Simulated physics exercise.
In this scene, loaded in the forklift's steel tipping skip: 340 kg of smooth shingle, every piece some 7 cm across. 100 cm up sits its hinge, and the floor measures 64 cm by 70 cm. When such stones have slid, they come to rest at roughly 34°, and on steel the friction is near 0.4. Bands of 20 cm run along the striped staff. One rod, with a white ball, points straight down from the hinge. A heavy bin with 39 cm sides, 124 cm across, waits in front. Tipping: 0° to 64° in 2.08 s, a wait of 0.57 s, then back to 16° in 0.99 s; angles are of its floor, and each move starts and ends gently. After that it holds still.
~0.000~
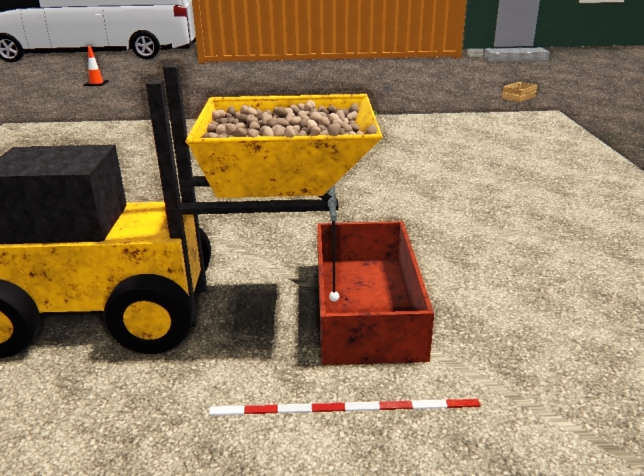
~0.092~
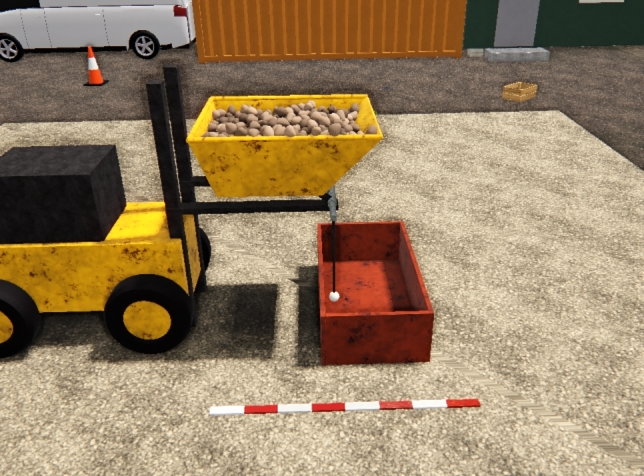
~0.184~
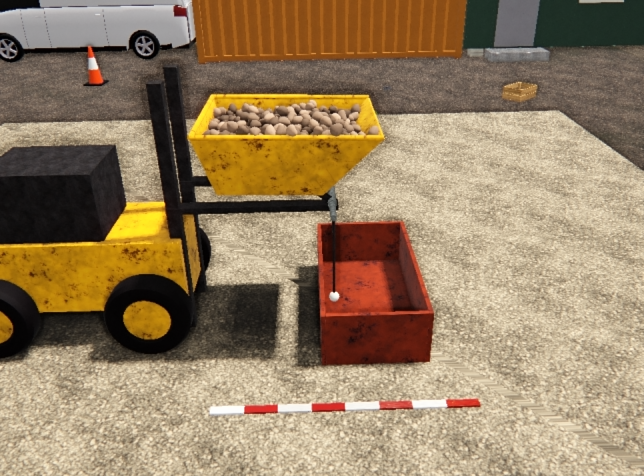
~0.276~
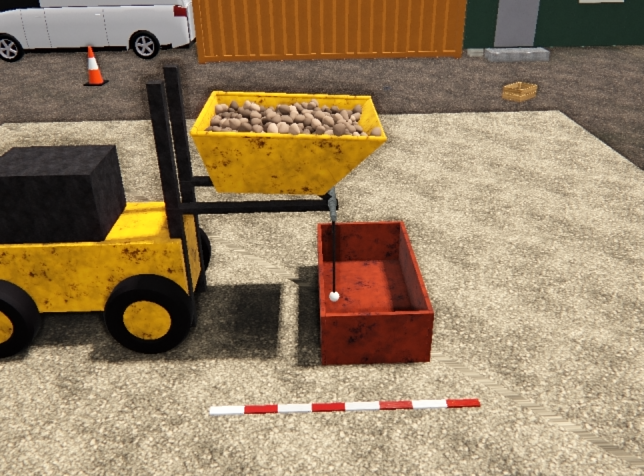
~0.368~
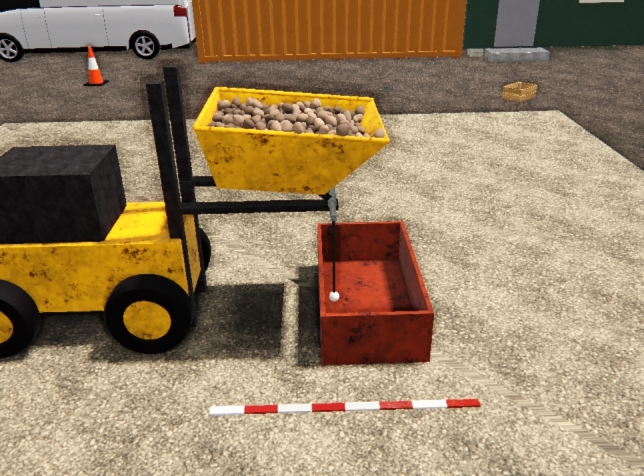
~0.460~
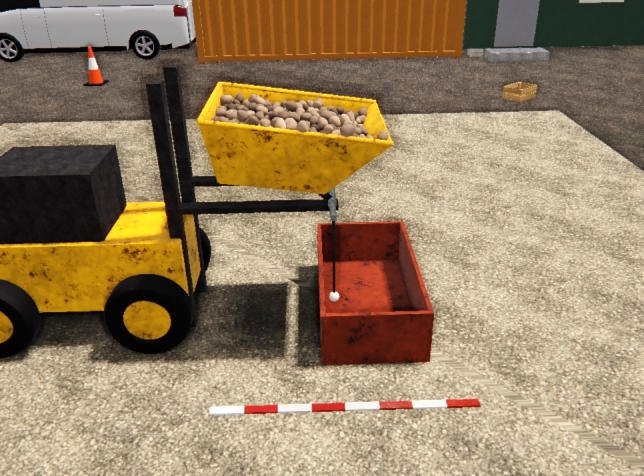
A yellow forklift holding up a rusty yellow skip full of brownish stones stands on pale gravel in a yard, seen from slightly above and to the side. An open red box sits below the skip's right end, with a red-and-white striped staff in front and a cone, white vehicle and orange container behind. The skip, level at first, slowly tilts slightly, its left end rising, while the forklift and camera stay still.
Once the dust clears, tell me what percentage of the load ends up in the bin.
I would put it at 0 %.
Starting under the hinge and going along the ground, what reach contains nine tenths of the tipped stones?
About 160 cm.
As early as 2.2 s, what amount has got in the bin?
By that moment, roughly 0 per cent of the load.
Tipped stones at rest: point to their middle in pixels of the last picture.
In the last view, about (482, 302).
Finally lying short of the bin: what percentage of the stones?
About 0 per cent.
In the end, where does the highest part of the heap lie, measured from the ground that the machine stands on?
It finishes some 22 cm up from that ground.
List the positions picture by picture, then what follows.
In the first frame, lip at (382, 137), floor tilted 0°, highest stones at (301, 116).
In the second frame, the tipping skip is at 0°, its lip at (382, 137); the top of the load is at (302, 116); the stones move at 0.1 m/s on average.
In the third frame, lip at (384, 138), floor tilted 1°, highest stones at (291, 116); the stones move at 0.1 m/s on average.
In the fourth frame, lip at (386, 139), floor tilted 3°, highest stones at (263, 114); the stones move at 0.2 m/s on average.
In the fifth frame, the tipping skip is at 5°, its lip at (389, 141); the top of the load is at (259, 110); the stones move at 0.2 m/s on average.
In the sixth frame, lip at (392, 144), floor tilted 8°, highest stones at (250, 107); the stones move at 0.3 m/s on average.
After 1.6 s the floor is at 54°; 98 % in the tipping skip, 1 % in the bin, 1 % beside or beyond the bin; the foremost stones are at (427, 181).
After 2.2 s the floor is at 64°; 51 % in the tipping skip, 48 % beside or beyond the bin; the foremost stones are at (520, 307).
After 4.1 s the floor is at 16°; 6 % in the tipping skip, 1 % in the bin, 93 % beside or beyond the bin; the foremost stones are past the picture's edge.
After 6.5 s the floor is at 16°; 6 % in the tipping skip, 1 % in the bin, 93 % beside or beyond the bin; the foremost stones are past the picture's edge.
